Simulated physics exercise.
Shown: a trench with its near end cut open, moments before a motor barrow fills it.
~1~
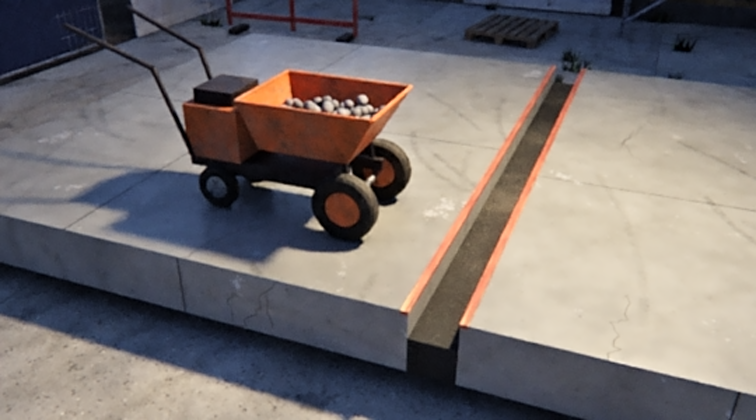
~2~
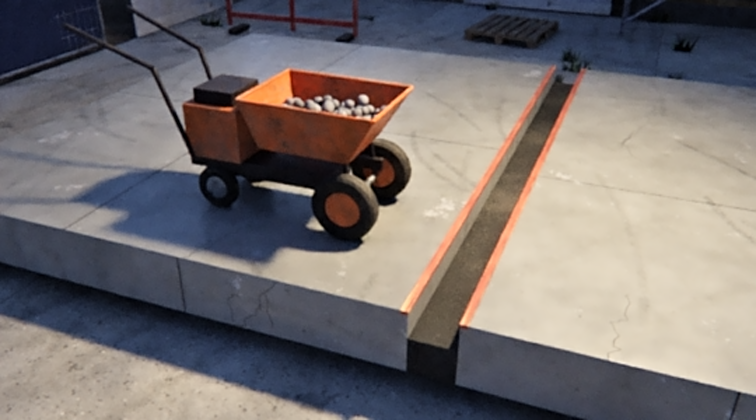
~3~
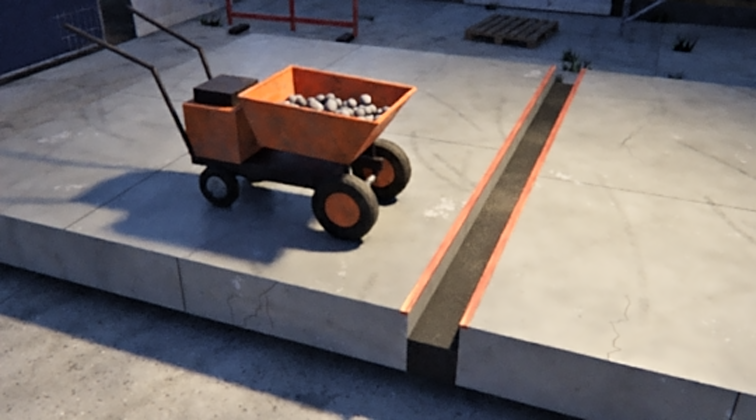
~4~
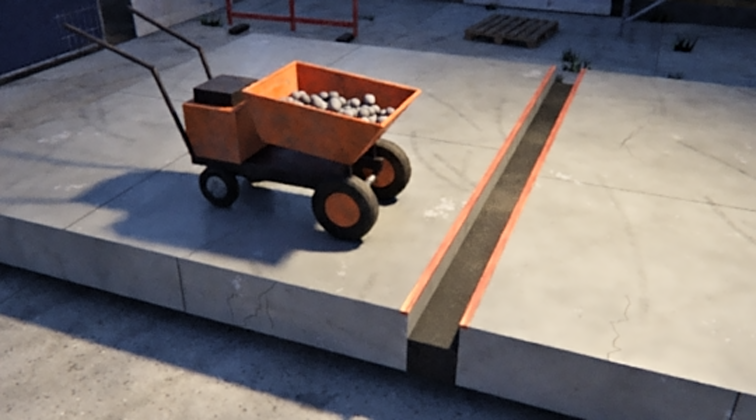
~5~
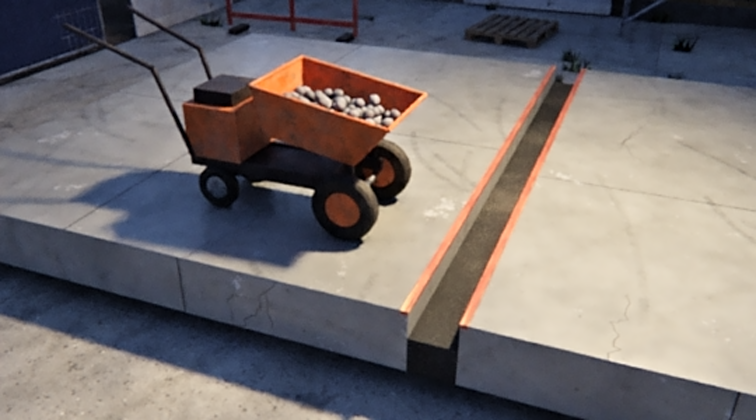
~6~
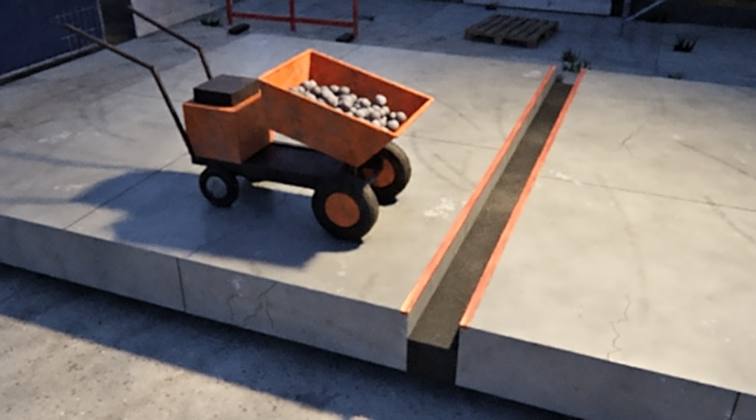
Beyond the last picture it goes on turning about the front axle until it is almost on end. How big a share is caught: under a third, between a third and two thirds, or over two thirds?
As it goes, the trench's share passes two-thirds.
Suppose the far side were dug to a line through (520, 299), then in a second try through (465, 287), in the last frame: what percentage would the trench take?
Around 100 percent first, around 60 percent second.
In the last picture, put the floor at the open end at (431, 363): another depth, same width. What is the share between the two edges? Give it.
90 %, roughly.
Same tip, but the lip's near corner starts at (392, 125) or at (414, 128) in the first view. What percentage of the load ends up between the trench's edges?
The first gives close to 60 per cent and the second 10 per cent.
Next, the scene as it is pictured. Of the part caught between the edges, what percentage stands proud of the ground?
Close to 15 per cent.
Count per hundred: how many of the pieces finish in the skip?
Estimate: Near 10 %.
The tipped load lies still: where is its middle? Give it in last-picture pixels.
I'd put the middle somewhere around (475, 250).
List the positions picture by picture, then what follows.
Lip of the skip (371, 122), level; top of the load (331, 120), round cobbles; first edge of the trench (424, 278); far edge (480, 290), the trench under half as wide as the skip, and about half as deep as wide, in the first picture.
Lip of the skip (373, 122), level; top of the load (320, 119), in the second picture.
Lip of the skip (376, 124), tipped barely; top of the load (313, 108), in the third picture.
Lip of the skip (381, 127), tipped a little; top of the load (308, 112), in the fourth picture.
Lip of the skip (388, 131), tipped a little; top of the load (313, 109), in the fifth picture.
Lip of the skip (395, 137), tipped clearly; top of the load (310, 99); first edge of the trench (424, 278); far edge (480, 290), in the sixth picture.
Just after the last frame, skip tipped steeply; every one in the skip.
A moment on, skip tipped right over; the larger part in the skip; about a tenth in or heaped over the trench.
Further on, skip tipped right over; roughly a quarter in the skip; roughly two thirds in or heaped over the trench; about a tenth beyond it.
When it is over, skip tipped right over; about a tenth in the skip; the larger part in or heaped over the trench; about a tenth beyond it.
